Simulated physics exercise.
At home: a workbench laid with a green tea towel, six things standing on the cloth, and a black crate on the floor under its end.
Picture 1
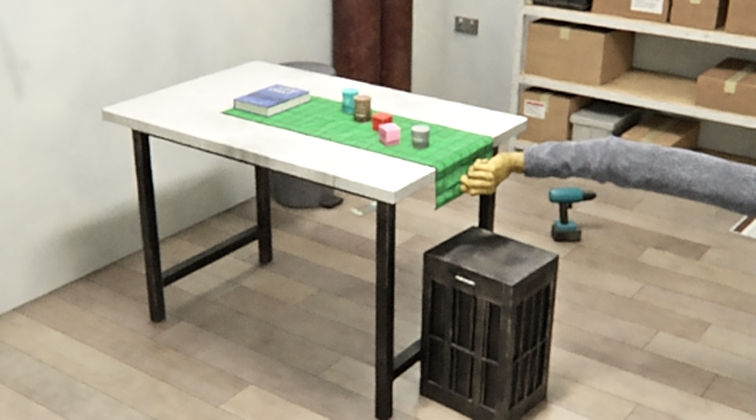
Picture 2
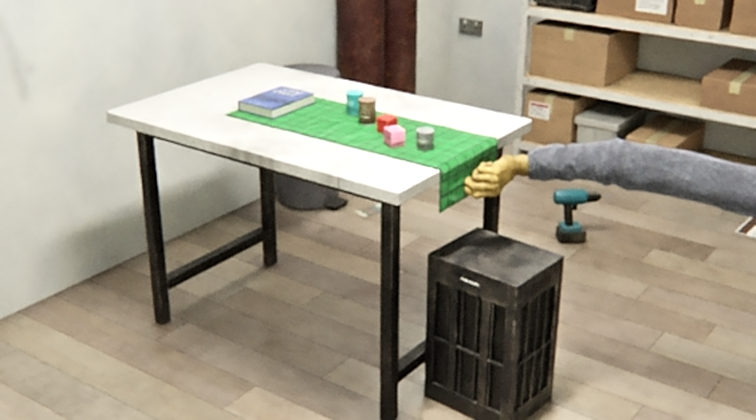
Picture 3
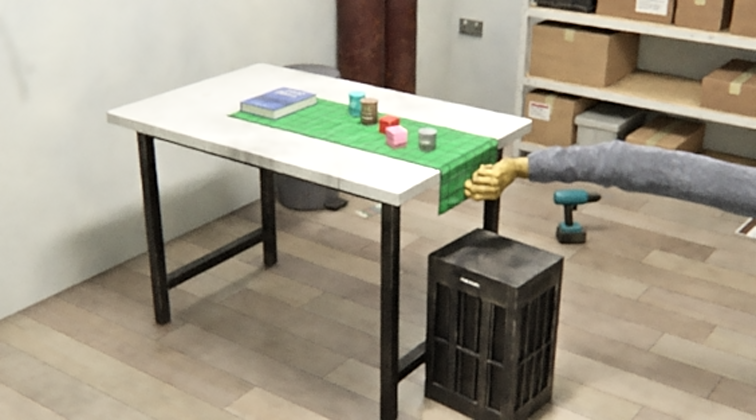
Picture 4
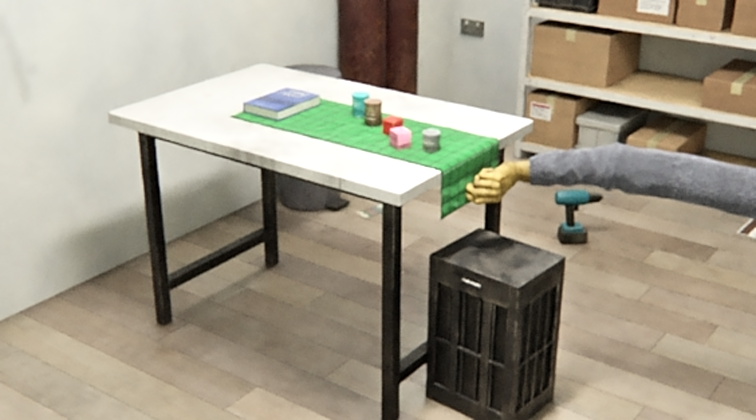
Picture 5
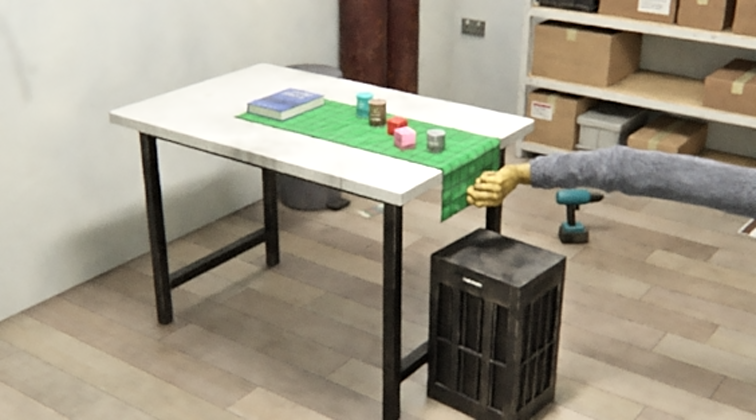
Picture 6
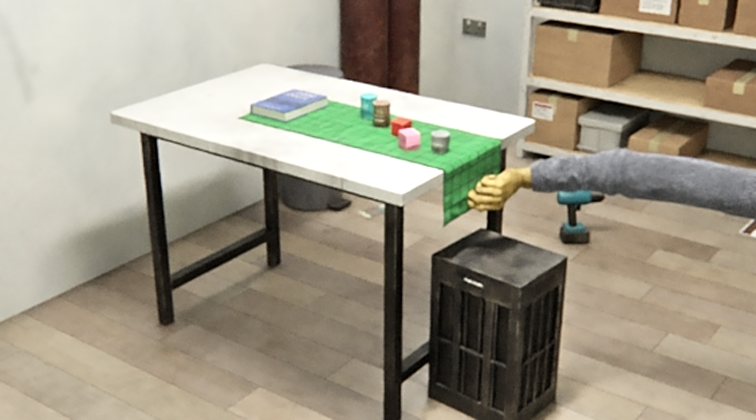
A green cloth slid slightly to the right over the end of a white-topped workbench as a yellow-gloved hand drew on it, carrying a blue book, small pots and cubes along above a black crate.
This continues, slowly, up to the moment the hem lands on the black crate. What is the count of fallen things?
The answer is one.
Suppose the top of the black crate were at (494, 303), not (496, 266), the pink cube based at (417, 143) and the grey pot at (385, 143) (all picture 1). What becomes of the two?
The pink cube is carried off; the grey pot falls.
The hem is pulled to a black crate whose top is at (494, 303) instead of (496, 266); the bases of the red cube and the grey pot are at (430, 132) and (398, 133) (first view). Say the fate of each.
The red cube tumbles off, the grey pot drops off.
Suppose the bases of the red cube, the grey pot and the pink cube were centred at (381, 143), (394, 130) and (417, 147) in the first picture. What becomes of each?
The red cube keeps its place on top, the grey pot stays on, the pink cube goes over.
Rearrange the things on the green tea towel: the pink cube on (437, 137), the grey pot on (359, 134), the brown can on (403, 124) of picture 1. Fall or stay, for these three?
The pink cube comes down; the grey pot remains up; the brown can does not fall.
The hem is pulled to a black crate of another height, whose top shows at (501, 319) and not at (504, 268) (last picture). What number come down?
The count: 3.
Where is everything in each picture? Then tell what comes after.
In the first picture, hem (434, 211); grey pot (421, 128); pink cube (390, 127); red cube (382, 115); brown can (363, 97); turquoise can (350, 90); top of the crate (496, 266).
In the second picture, hem (439, 213); grey pot (425, 130).
In the third picture, hem (438, 216); pink cube (396, 129).
In the fourth picture, hem (440, 219); red cube (393, 119); top of the crate (502, 268).
In the fifth picture, hem (441, 223); brown can (378, 101).
In the sixth picture, hem (443, 227); grey pot (441, 133); pink cube (409, 132); red cube (401, 120); brown can (382, 102); turquoise can (369, 95).
Soon after, hem near (472, 220); all still up.
Then, hem on the crate; grey pot gone.
At rest, hem on the crate; grey pot gone. Over the edge go one.
